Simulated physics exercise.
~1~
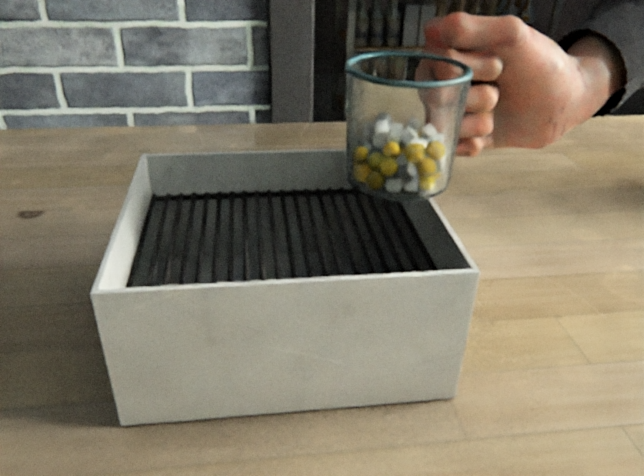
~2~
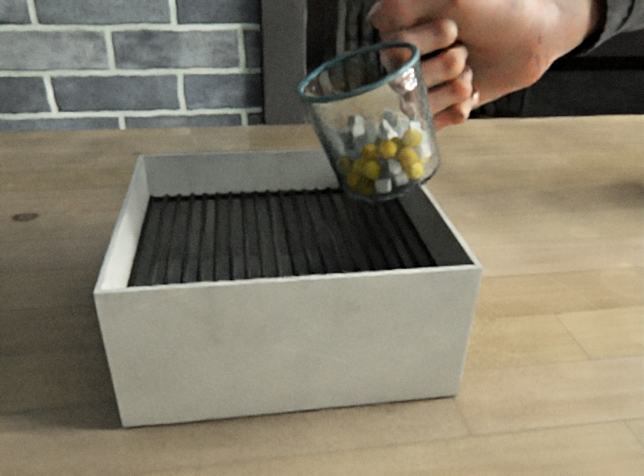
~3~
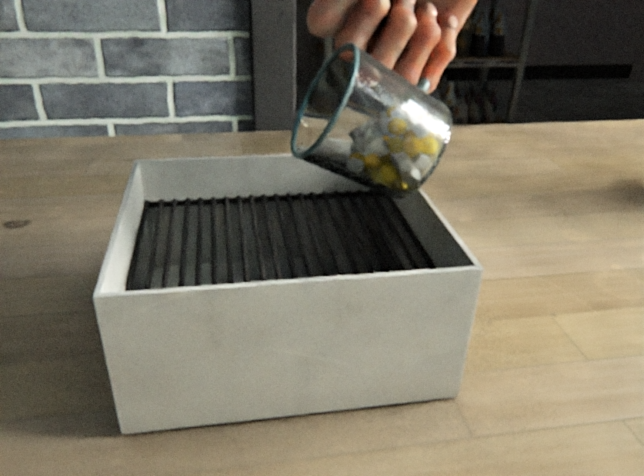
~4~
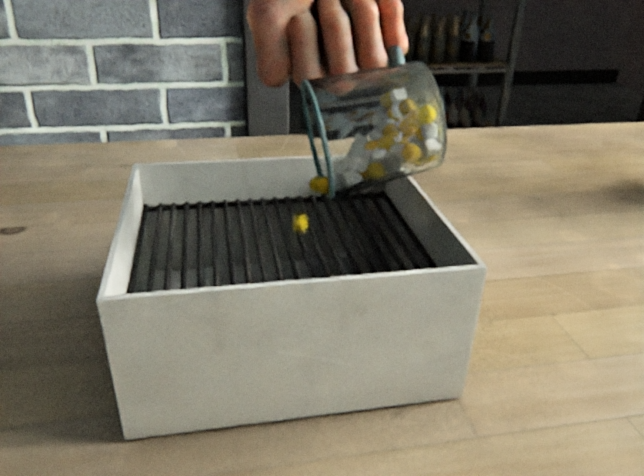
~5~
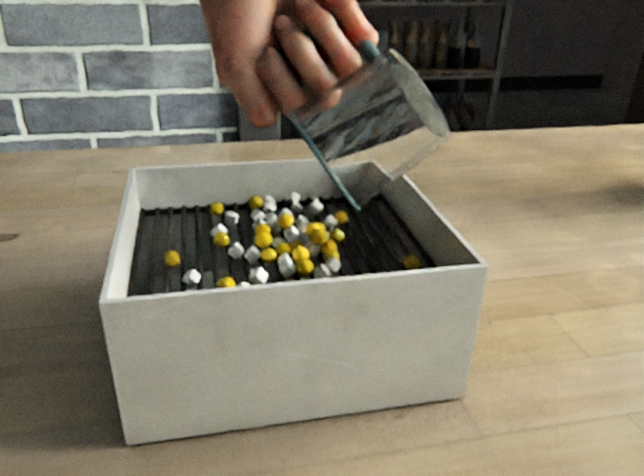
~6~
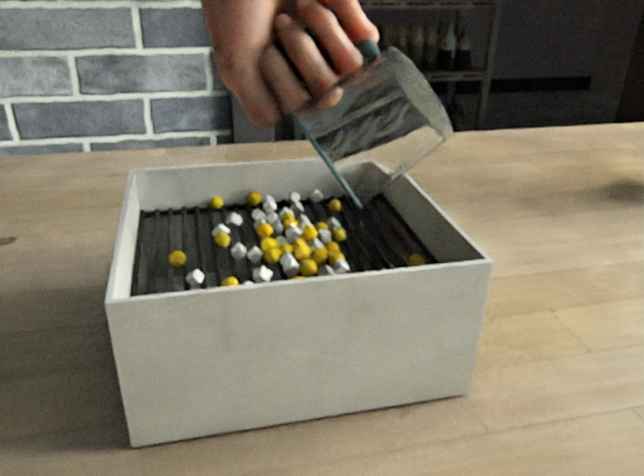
The clip opens with a hand holding a clear cup of small white and yellow pieces upright over a pale open box fitted with a row of dark bars. The hand moves left and tilts the cup until it lies on its side, the pieces still inside. A few yellow pieces then slip past the rim and drop toward the bars. The cup tips further, mouth down, and everything else spills out, leaving it empty. The white and yellow pieces end up scattered together on top of the bars, mostly around the middle, while the hand still holds the cup above them.
